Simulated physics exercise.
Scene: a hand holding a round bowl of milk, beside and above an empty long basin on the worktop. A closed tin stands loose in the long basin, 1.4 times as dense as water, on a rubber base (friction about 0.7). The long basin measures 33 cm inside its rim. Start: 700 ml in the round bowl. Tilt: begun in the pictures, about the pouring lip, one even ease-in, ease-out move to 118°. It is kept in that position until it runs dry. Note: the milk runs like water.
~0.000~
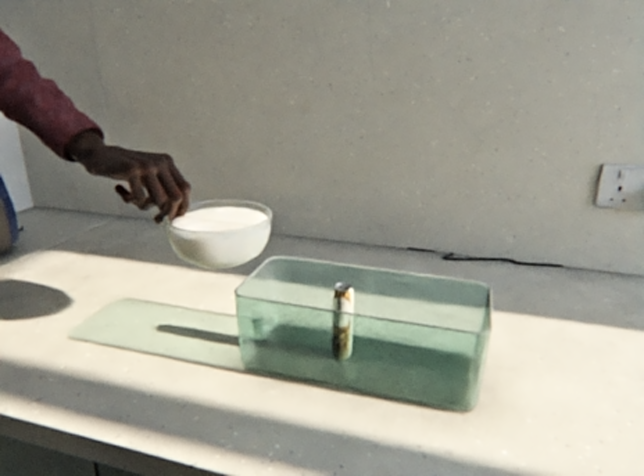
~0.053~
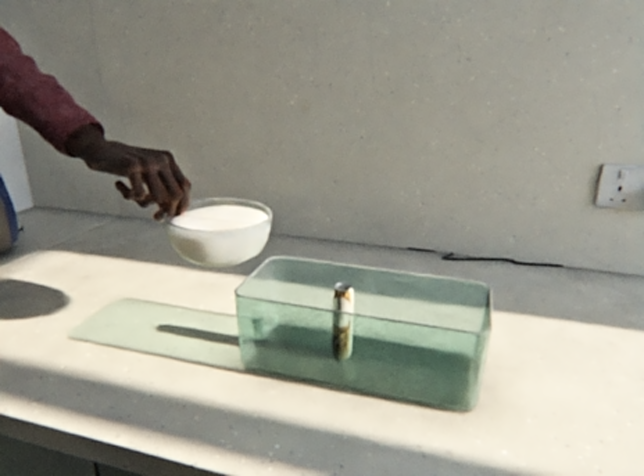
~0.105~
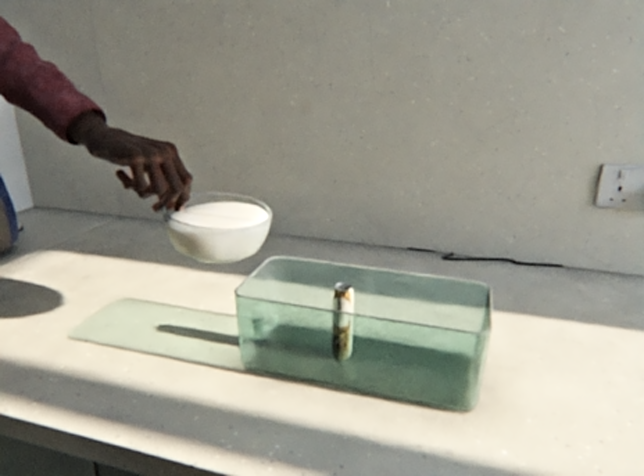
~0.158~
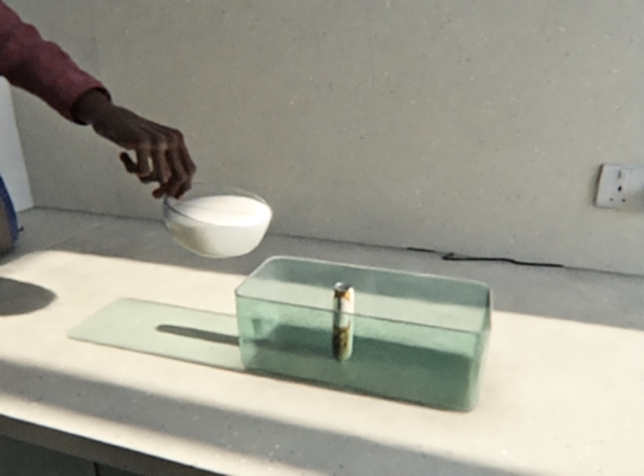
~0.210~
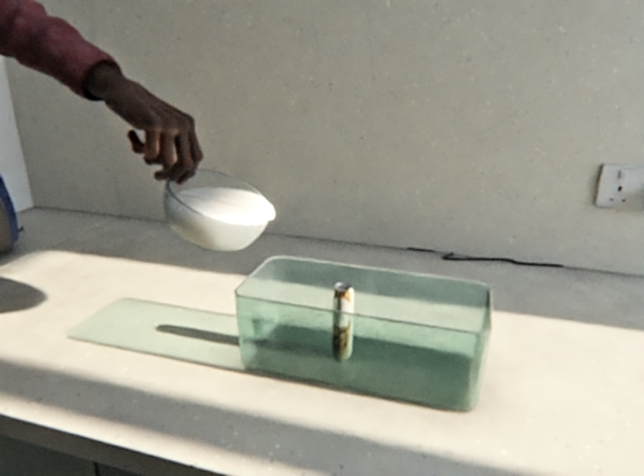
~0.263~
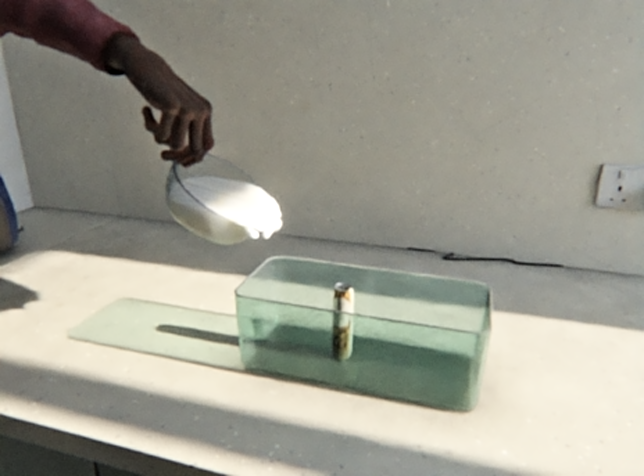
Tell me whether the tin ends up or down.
It ends up tipped.
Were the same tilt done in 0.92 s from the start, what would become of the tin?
Outcome - the tin ends up overturned.
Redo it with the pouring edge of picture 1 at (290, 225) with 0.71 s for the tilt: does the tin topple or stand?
It does not tip.
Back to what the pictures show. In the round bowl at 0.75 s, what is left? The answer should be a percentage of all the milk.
Close to 0 percent of the total.
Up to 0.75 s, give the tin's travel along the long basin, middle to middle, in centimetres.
Reading: Roughly 6 cm.
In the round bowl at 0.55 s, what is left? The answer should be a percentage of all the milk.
I'd put it near 12 percent.
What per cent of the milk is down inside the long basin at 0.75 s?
Some 98 per cent.
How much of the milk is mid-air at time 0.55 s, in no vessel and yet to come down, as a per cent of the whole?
Around 54 in a hundred.
After 0.55 s the tilt is 103° and 11 per cent is still to pour; the tin stands where it began.
After 0.75 s the tilt is 118° and 0 per cent is still to pour; the tin lies on its side.
After 0.97 s the tilt is 118° and 0 per cent is still to pour; the tin lies on its side.
After 1.21 s the tilt is 118° and 0 per cent is still to pour; the tin lies on its side.
In the end the tin lies on its side.
